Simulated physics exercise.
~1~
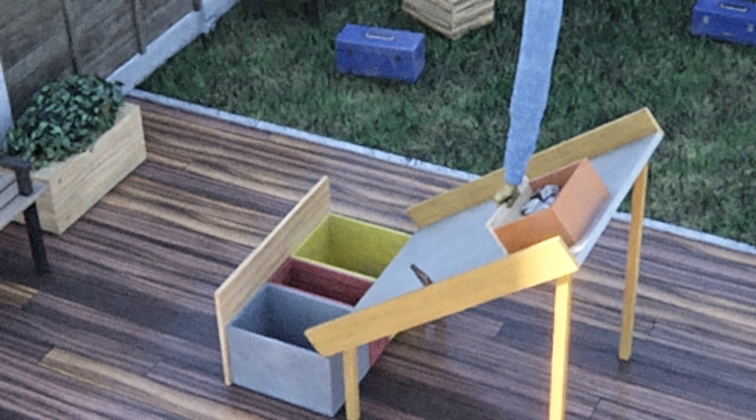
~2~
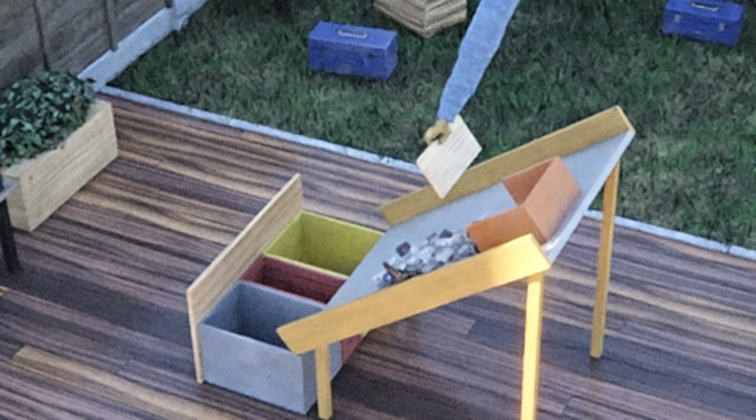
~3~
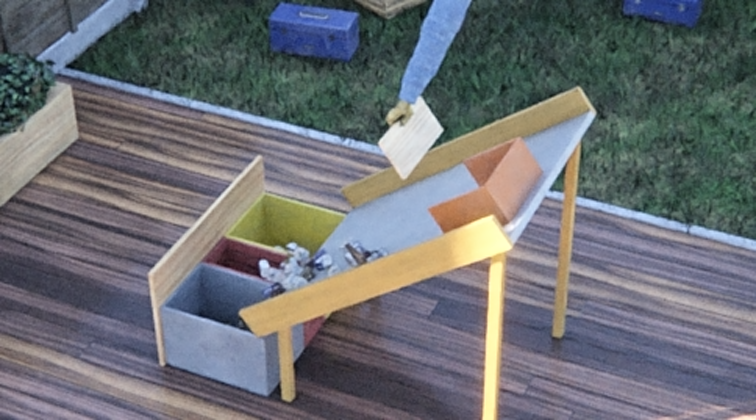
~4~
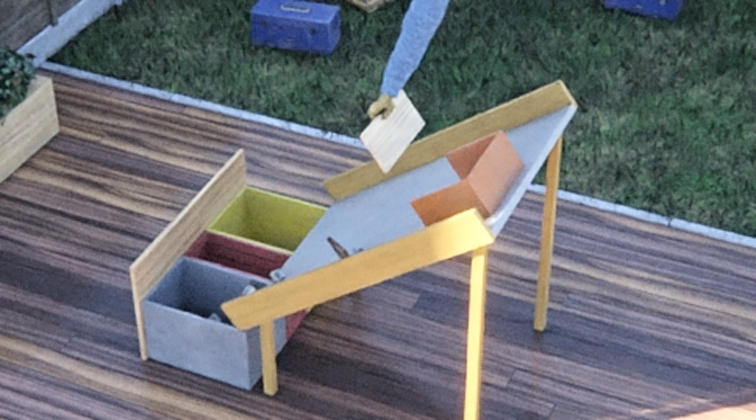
Small grey pieces sliding down a tilted table into open bins after a hand lifts away a wooden gate, a few remaining behind.
